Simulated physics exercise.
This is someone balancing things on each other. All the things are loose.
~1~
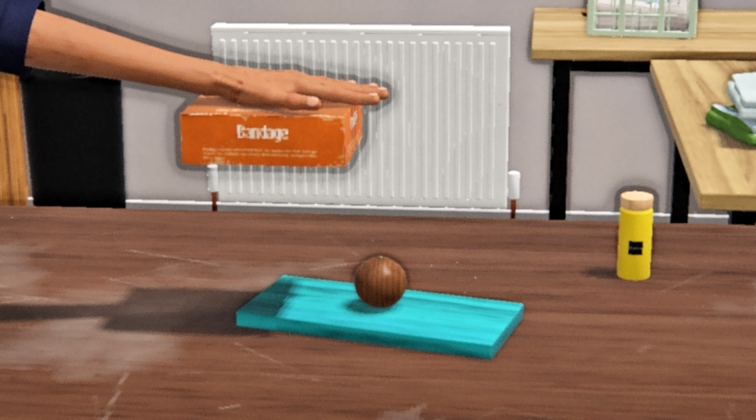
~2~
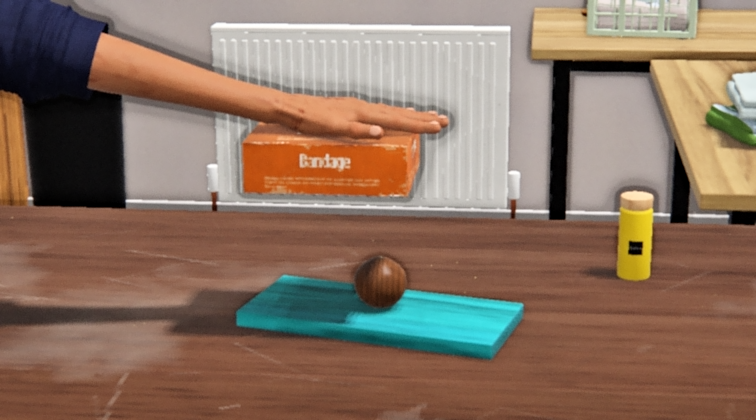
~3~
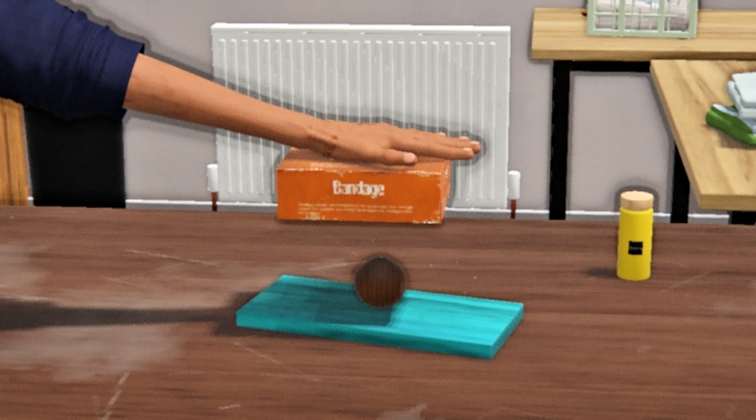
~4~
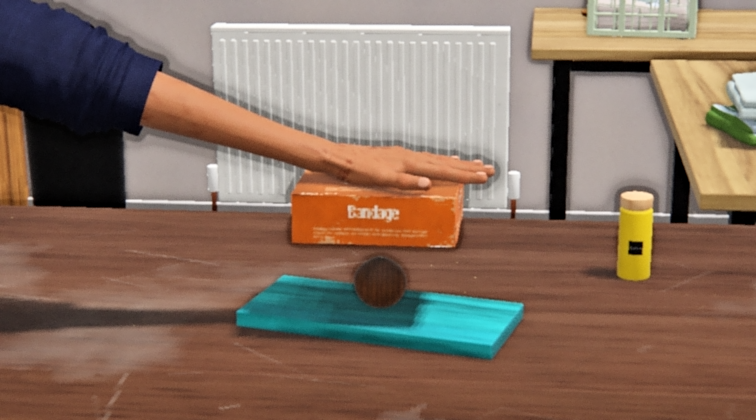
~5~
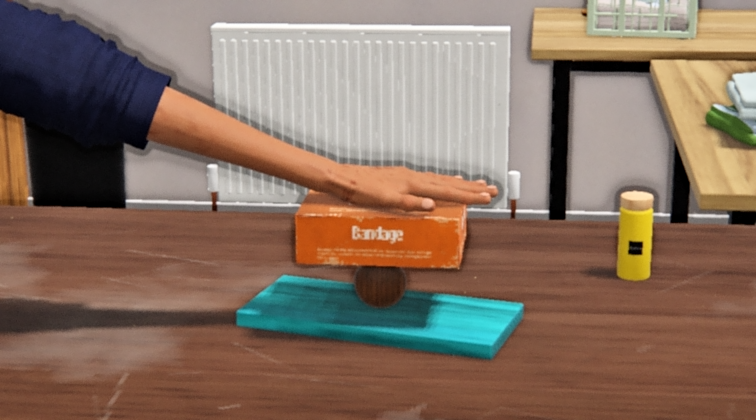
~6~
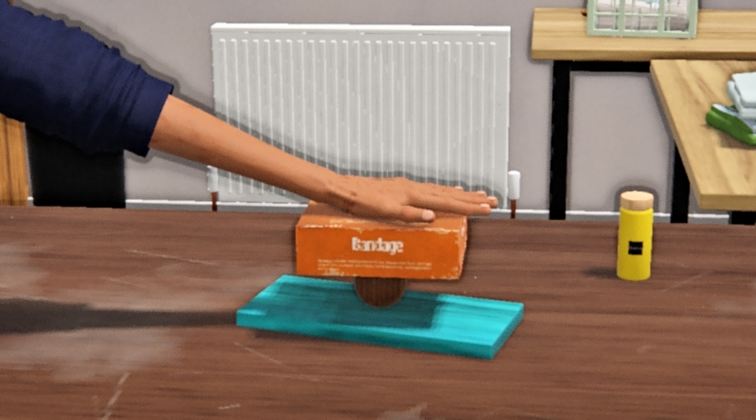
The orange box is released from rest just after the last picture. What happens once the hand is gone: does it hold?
As it turns out, it loses its balance.
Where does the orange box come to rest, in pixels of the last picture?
Around (516, 294).
Then, 0.60 s after the last picture, orange box tipped 26° from how it was near (435, 255).
Then, 1.10 s after the last picture, orange box now fallen.
At rest, fallen, orange box; the other 3 in place. Seen from the same camera at the end, orange box near (515, 294). The pile comes apart.
